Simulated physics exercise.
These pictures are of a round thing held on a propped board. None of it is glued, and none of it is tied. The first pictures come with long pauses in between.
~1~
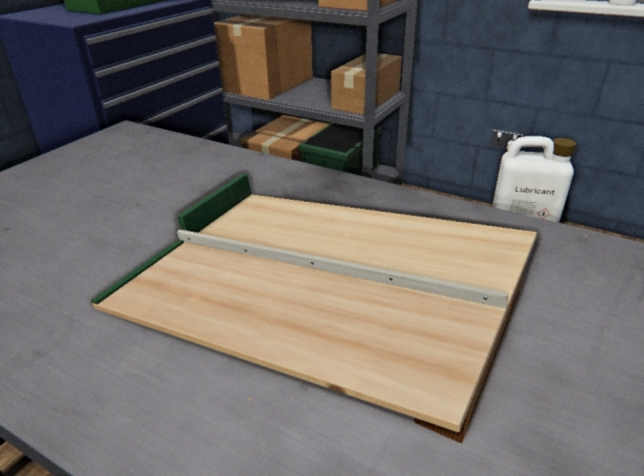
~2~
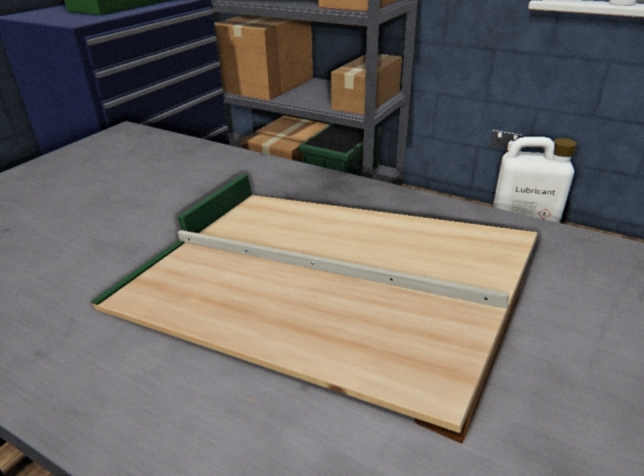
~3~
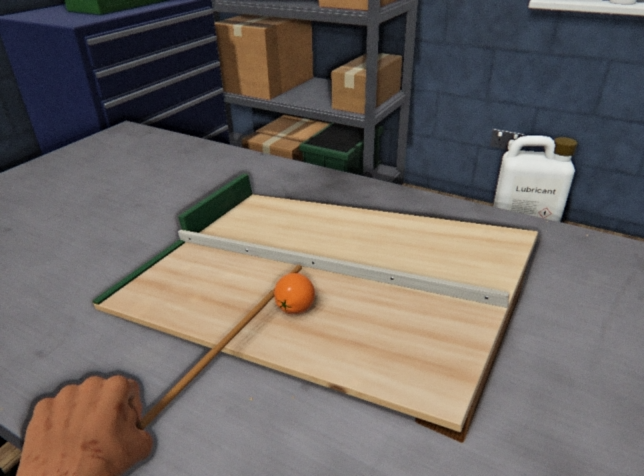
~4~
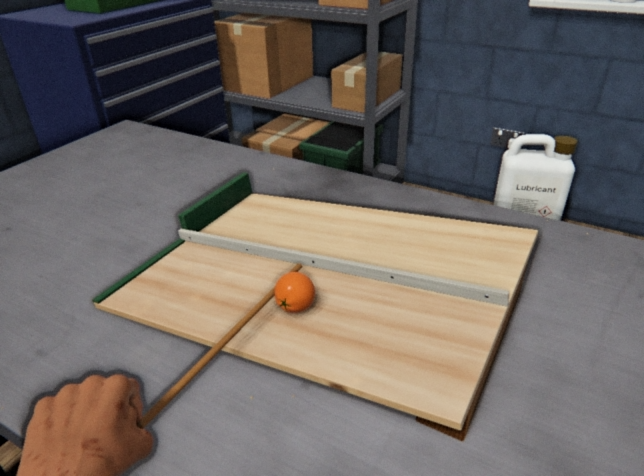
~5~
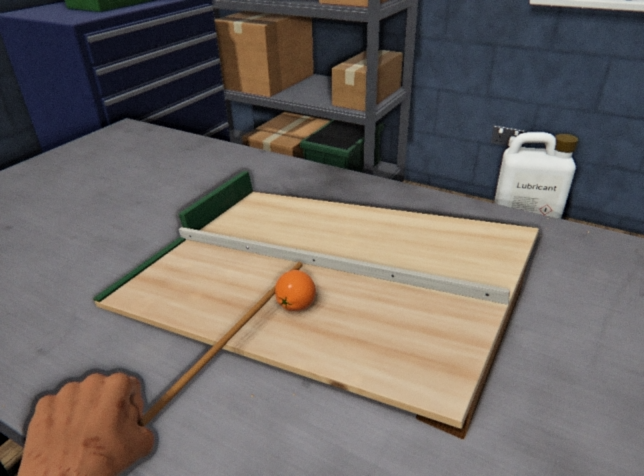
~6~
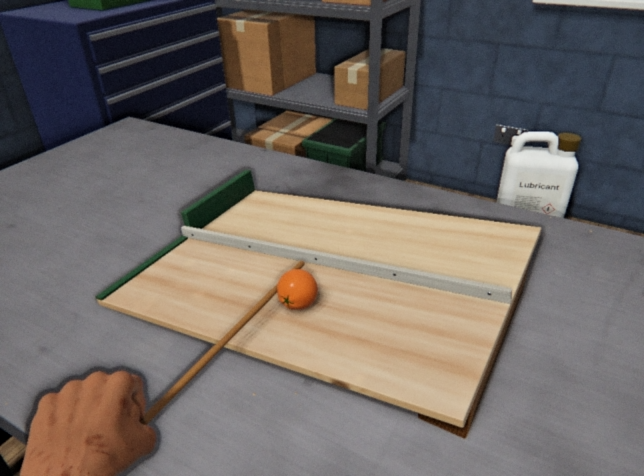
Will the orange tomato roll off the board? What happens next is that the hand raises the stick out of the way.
Yes.
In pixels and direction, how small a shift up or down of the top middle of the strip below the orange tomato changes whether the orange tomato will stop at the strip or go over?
4 pixels, up.
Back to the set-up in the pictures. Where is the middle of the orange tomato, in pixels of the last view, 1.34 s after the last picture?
I'd say roughly pixel (61, 228).
Then, 0.54 s later than the last frame, orange tomato rolling on the board near (237, 276).
Then, 0.98 s later than the last frame, orange tomato off the board near (128, 254).
Then, 1.34 s later than the last frame, orange tomato off the board near (61, 228).
When it is over, the orange tomato runs past the strip.
